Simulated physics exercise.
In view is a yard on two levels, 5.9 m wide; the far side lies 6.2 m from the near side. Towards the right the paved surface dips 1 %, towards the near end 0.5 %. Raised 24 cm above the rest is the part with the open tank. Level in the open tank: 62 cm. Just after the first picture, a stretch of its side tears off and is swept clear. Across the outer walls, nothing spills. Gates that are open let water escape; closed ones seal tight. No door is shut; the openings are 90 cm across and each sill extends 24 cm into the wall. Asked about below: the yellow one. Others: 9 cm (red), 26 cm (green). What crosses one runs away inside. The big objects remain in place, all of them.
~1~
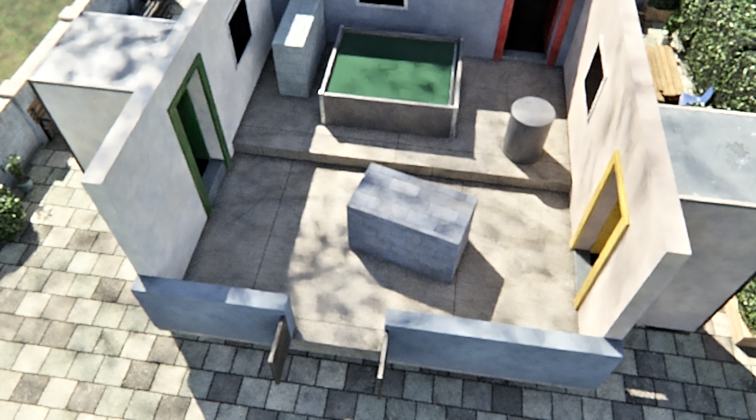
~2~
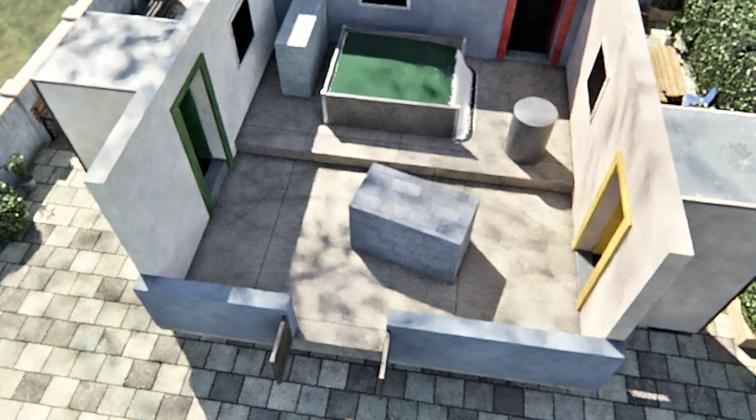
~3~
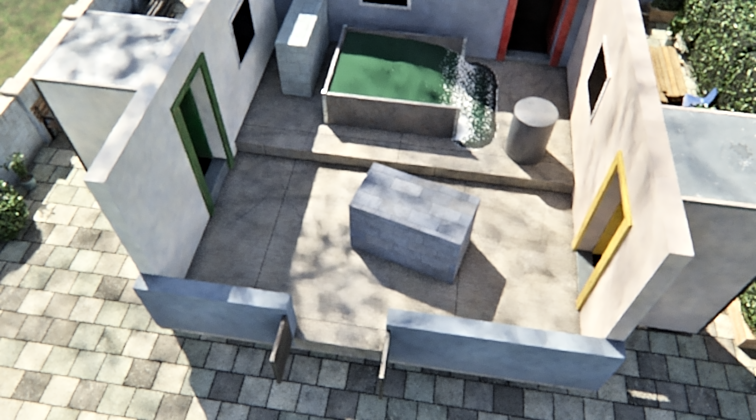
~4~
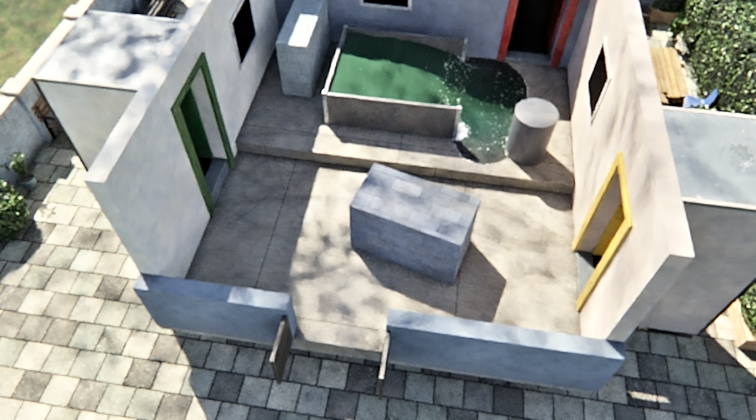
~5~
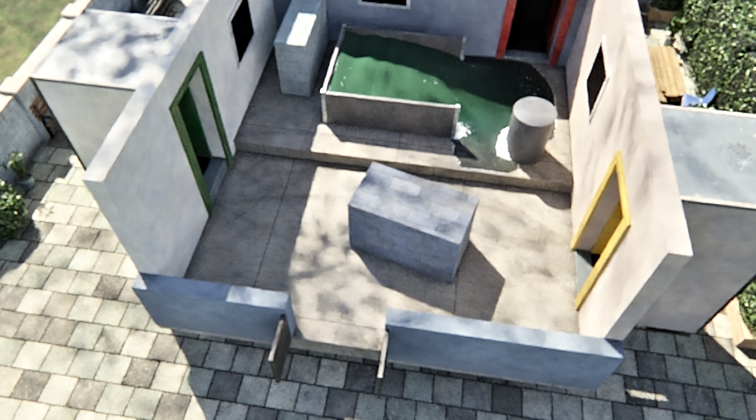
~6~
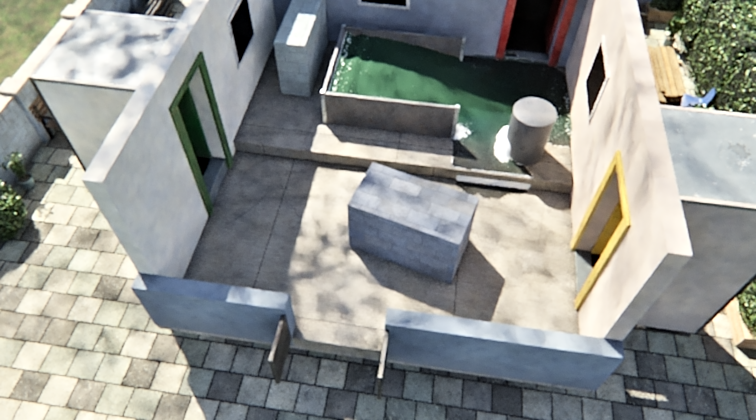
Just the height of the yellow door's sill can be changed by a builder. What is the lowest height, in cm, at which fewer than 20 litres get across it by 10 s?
10 cm.
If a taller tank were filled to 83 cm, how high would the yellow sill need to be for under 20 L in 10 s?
Roughly 13.0 centimetres.
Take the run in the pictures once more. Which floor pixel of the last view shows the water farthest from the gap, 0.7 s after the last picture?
Somewhere near the pixel (554, 235).
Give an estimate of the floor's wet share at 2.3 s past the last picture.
Close to 40 per cent is wet.
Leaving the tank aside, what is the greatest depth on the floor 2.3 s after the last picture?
About 33 cm at most.
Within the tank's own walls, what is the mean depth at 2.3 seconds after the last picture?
About 14 centimetres.
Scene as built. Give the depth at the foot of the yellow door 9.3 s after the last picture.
Depth: Near 9.0 cm.
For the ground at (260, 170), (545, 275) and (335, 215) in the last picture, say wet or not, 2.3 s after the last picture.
Those three come out bone-dry, soaked and bone-dry, in that order.
Then, 0.7 s after the last picture water covers 25 % of the floor, deepest (46 cm) near (563, 118); it has not reached the yellow door.
Then, 2.3 s after the last picture water covers 40 % of the floor, deepest (33 cm) near (573, 363); 6 cm at the yellow door, 2 litres in over its 6 cm sill.
Then, 9.3 s after the last picture water covers 90 % of the floor, deepest (12 cm) near (257, 316); 9 cm at the yellow door, 75 litres in over its 6 cm sill.
At the yellow door as built, the water peaked near 14 cm, 5.9 s after the last picture.
With a sill of 8 cm, 42 litres would have come in within the 10 s; with 11 cm, 12 litres. So under 20 litres takes about 10 cm.
